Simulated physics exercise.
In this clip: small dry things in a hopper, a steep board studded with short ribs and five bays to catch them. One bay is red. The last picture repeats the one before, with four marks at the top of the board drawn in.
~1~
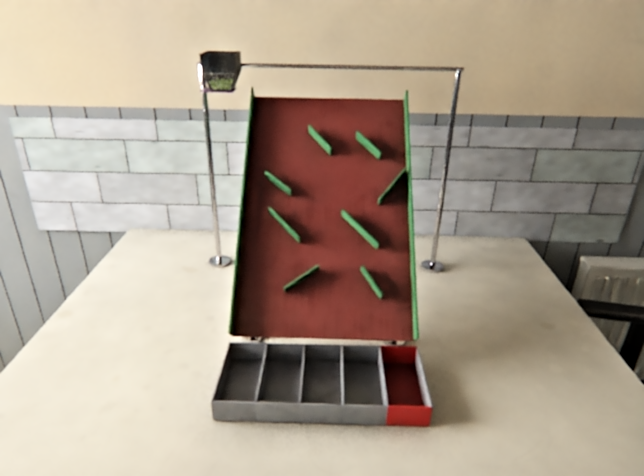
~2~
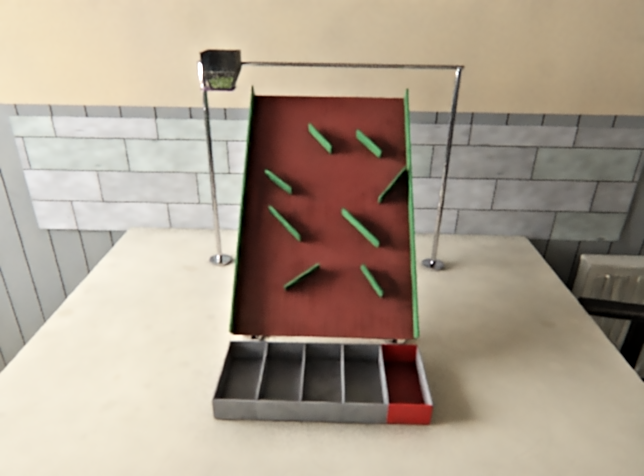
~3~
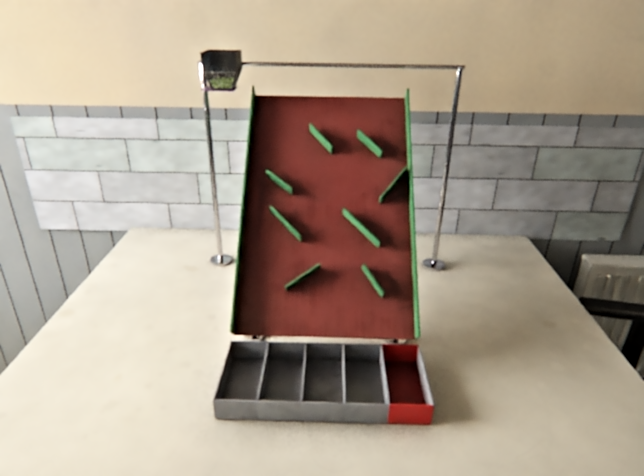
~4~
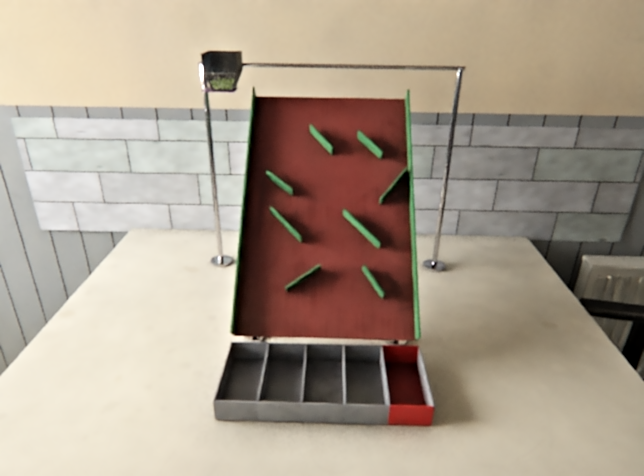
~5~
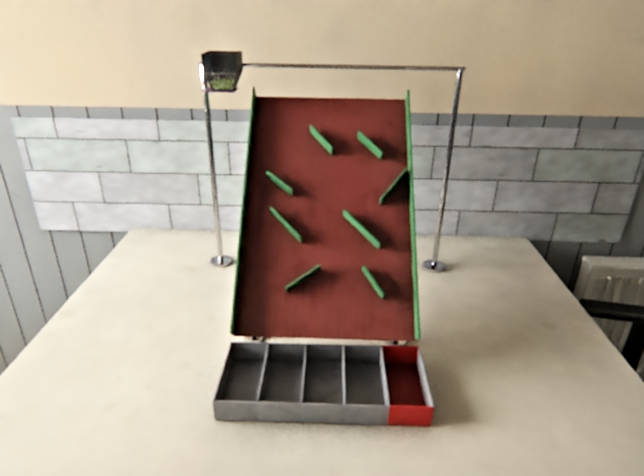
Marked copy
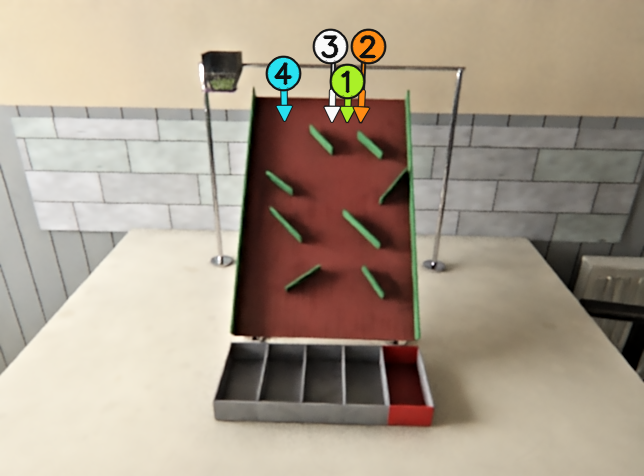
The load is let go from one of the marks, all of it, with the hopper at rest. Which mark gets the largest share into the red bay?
I would pick mark 3.
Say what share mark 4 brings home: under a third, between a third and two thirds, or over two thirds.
Mark 4 gives under a third.
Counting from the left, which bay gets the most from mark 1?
The fifth from the left.
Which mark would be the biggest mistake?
The answer is 4.
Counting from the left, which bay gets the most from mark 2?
The fifth from the left.
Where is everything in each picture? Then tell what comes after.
Hopper at (223, 85), dried peas, door shut, in the first frame.
Ribs (309, 123) to (331, 147), (358, 129) to (381, 151), (265, 169) to (291, 189), in the second frame.
Ribs (381, 197) to (408, 165), (270, 206) to (301, 236), (344, 208) to (380, 242), in the third frame.
Ribs (285, 288) to (320, 265), (364, 265) to (384, 295), in the fourth frame.
Red bay at (410, 415), number 5 of 5 from the left, in the fifth frame.
On the marked copy, mark 1 meets the board at (347, 116); mark 2 meets the board at (360, 116); mark 3 meets the board at (332, 116); mark 4 meets the board at (284, 115).
With 1, about two thirds in the red bay, a small part in other bays, about a quarter outside the box.
With 2, about half in the red bay, a small part in other bays, about a third outside the box.
With 3, most in the red bay, a small part in other bays, a small part outside the box.
With 4, a stray few in the red bay, about half in other bays, about half outside the box.
